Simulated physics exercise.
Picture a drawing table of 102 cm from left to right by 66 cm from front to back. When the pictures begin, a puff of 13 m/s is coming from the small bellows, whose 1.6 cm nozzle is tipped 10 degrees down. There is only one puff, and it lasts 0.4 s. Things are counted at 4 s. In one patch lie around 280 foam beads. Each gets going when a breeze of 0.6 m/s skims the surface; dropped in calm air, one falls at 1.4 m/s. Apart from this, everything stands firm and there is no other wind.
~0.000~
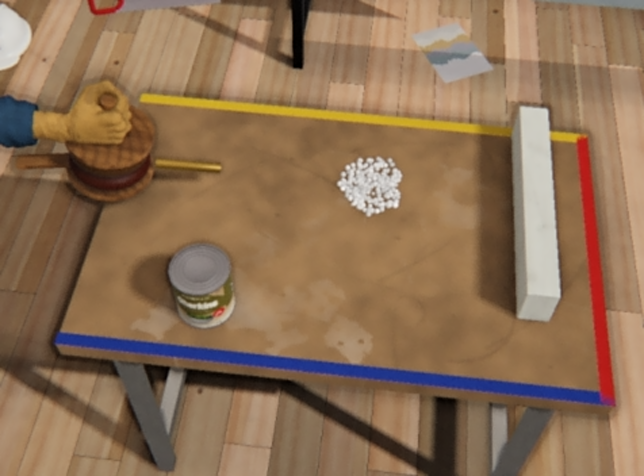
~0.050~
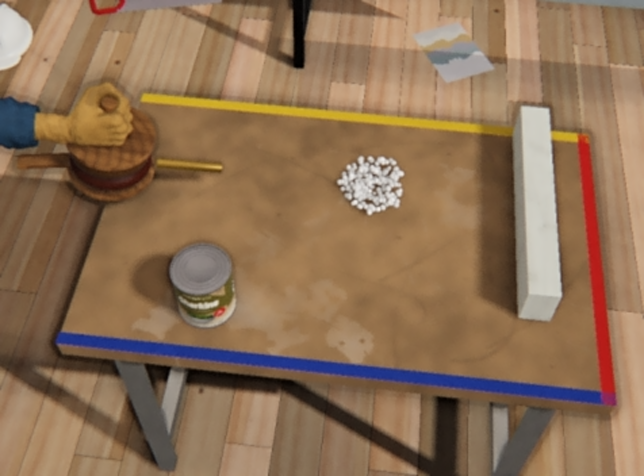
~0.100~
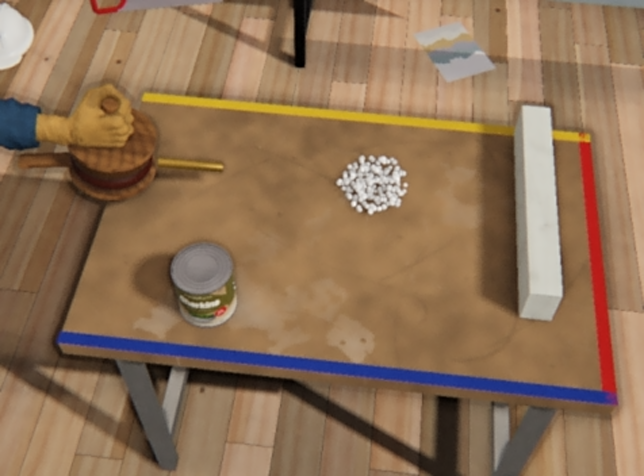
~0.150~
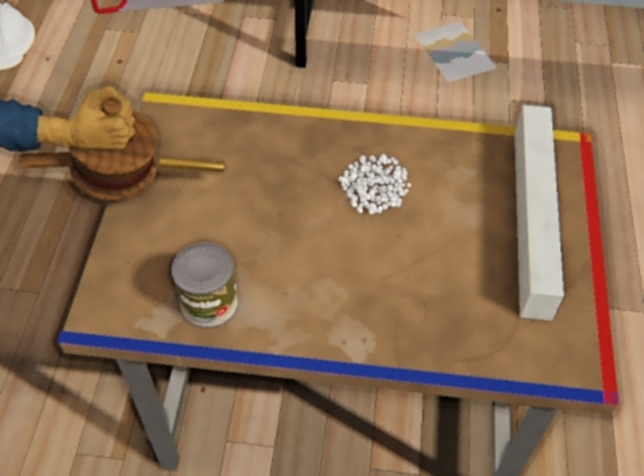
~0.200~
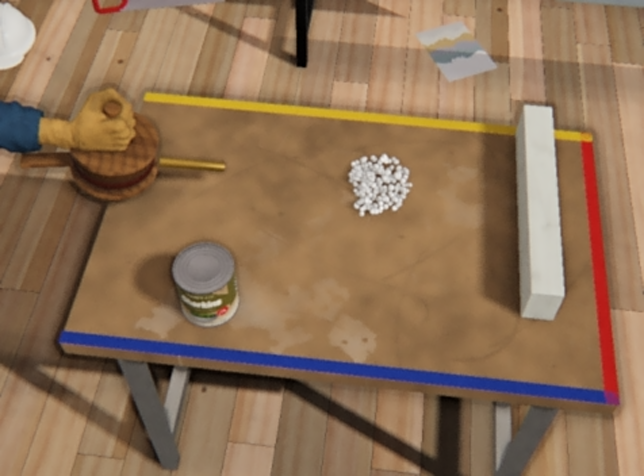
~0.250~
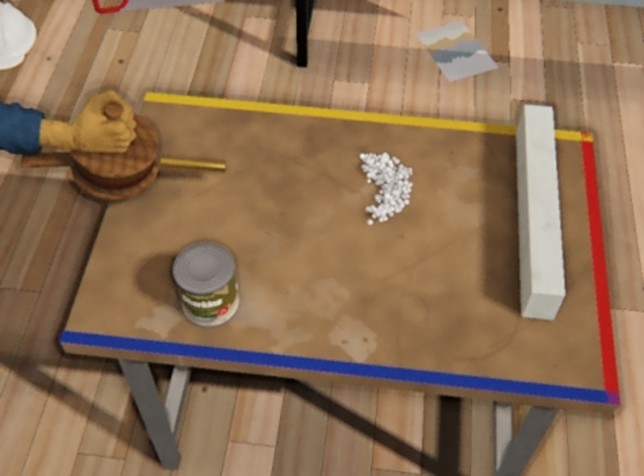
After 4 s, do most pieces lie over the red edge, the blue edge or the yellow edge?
Most are over the yellow edge.
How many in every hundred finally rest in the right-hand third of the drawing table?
About 60 percent.
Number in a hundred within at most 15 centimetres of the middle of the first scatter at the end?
My estimate is close to 0 percent.
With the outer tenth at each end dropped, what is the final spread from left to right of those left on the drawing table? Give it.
About 10 cm.
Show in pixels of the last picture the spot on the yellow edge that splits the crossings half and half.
Close to pixel (471, 123).
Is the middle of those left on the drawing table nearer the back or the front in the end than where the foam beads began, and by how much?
The middle ends up shifted toward the near edge, about 10 cm.
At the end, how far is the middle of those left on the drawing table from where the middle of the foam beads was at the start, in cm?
Roughly 30 cm.
After 0.8 s, 66 % are still on the top, 34 % are over the yellow edge, 0 % over the red edge and 0 % over the blue edge; the middle of those left on the top is near (510, 222).
After 1.3 s, 64 % are still on the top, 36 % are over the yellow edge, 0 % over the red edge and 0 % over the blue edge; the middle of those left on the top is near (507, 228).
After 2.2 s, 64 % are still on the top, 36 % are over the yellow edge, 0 % over the red edge and 0 % over the blue edge; the middle of those left on the top is near (507, 228).
After 4.0 s, at the end, 36 % are over the yellow edge, 0 % over the red edge and 0 % over the blue edge; the middle of those left on the top is near (507, 228).
